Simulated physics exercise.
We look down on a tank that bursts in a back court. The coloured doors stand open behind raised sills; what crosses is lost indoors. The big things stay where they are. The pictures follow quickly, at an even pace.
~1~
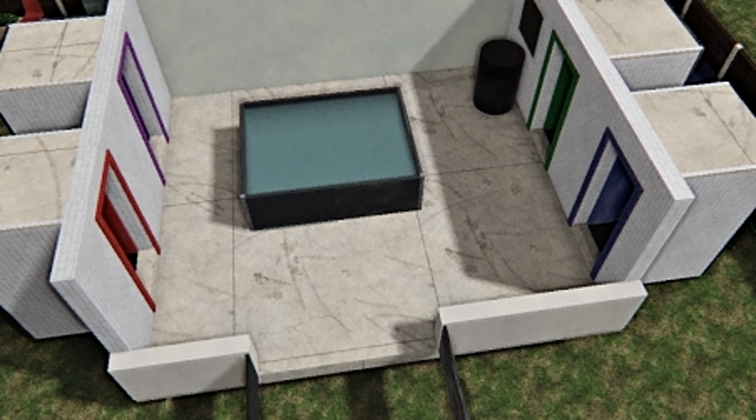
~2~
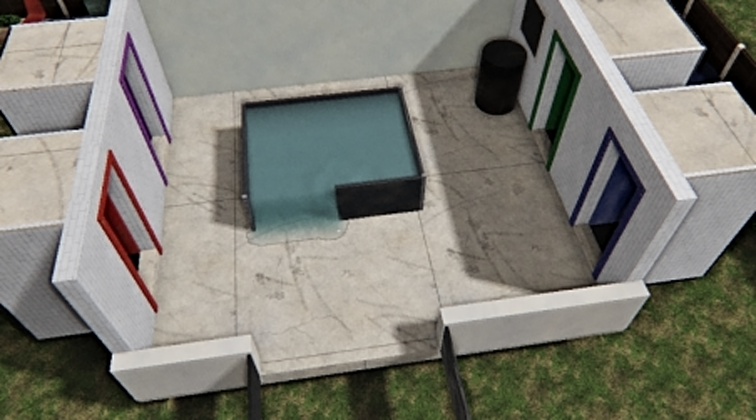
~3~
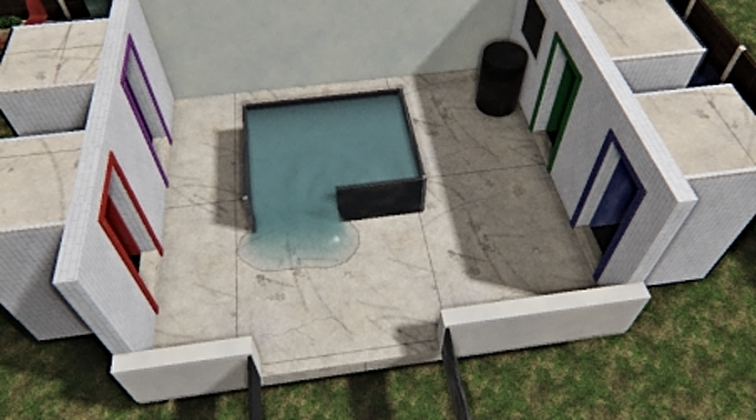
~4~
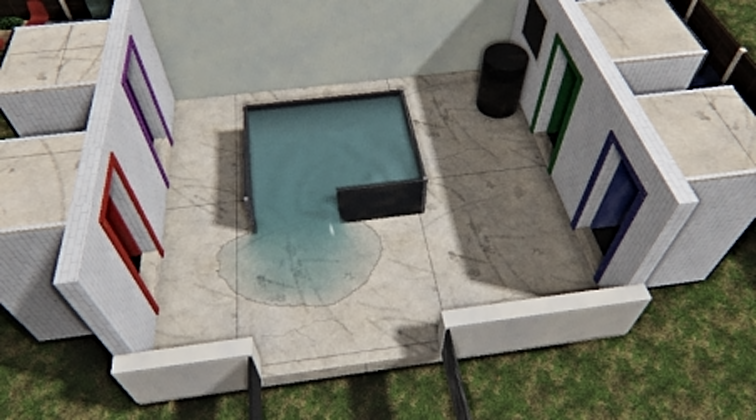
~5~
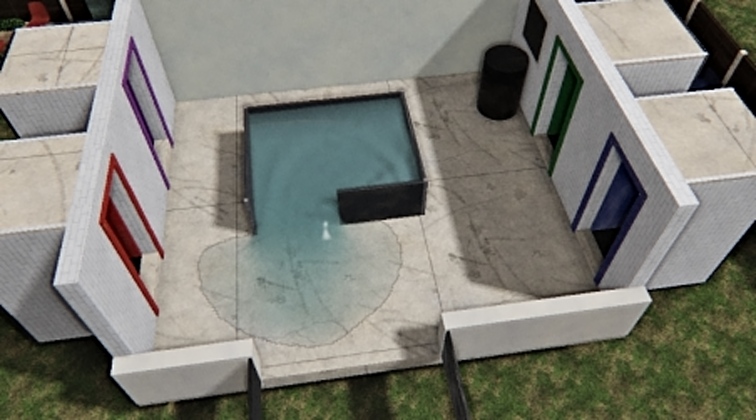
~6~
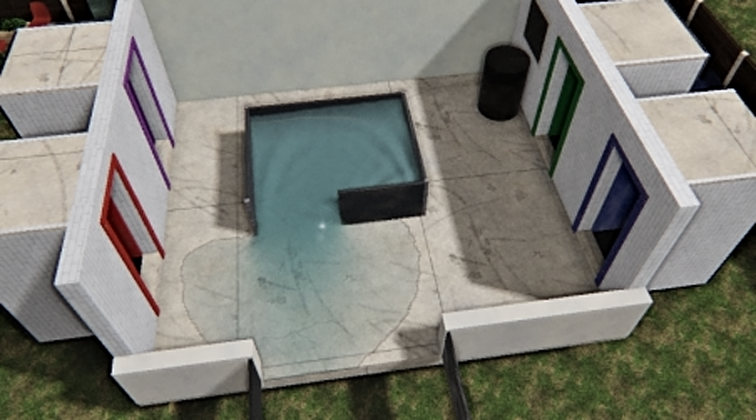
Water pouring through a gap in the front of a dark rectangular tank and spreading across a pale walled courtyard with coloured doorways.
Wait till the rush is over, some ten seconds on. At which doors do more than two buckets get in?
In the end: The green door admits no more than that; the purple door admits no more than that; the red door admits no more than that; the blue door admits no more than that.
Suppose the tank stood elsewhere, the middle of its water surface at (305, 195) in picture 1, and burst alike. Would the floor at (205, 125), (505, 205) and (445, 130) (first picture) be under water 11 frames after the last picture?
In that order: Not flooded, no water, dry.
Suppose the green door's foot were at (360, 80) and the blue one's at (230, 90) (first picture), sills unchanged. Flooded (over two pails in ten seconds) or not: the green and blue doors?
My reading: Green lets less in; blue takes more.
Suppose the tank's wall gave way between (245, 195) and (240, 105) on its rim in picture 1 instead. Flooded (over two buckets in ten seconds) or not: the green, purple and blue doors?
In short: The green door goes over, the purple door passes that mark, the blue door is over.
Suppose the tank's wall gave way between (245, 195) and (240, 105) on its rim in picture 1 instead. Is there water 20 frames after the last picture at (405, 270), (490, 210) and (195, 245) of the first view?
One after the other: Awash, no water, under water.
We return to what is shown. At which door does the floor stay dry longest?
It is the green door.
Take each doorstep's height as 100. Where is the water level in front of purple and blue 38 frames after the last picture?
In turn 20 and 30 per cent.
A moment on, water covers 25 % of the floor; the green door not reached, the purple door not reached, the red door wet at the sill, nothing in, the blue door not reached.
Next, water covers 25 % of the floor; the green door not reached, the purple door not reached, the red door wet at the sill, nothing in, the blue door not reached.
Then, water covers 40 % of the floor; the green door not reached, the purple door wet at the sill, nothing in, the red door under two buckets in, the blue door not reached.
Later, water covers 55 % of the floor; the green door not reached, the purple door wet at the sill, nothing in, the red door under two buckets in, the blue door wet at the sill, nothing in.
In the end, water covers 70 % of the floor; the green door wet at the sill, nothing in, the purple door wet at the sill, nothing in, the red door under two buckets in, the blue door wet at the sill, nothing in.
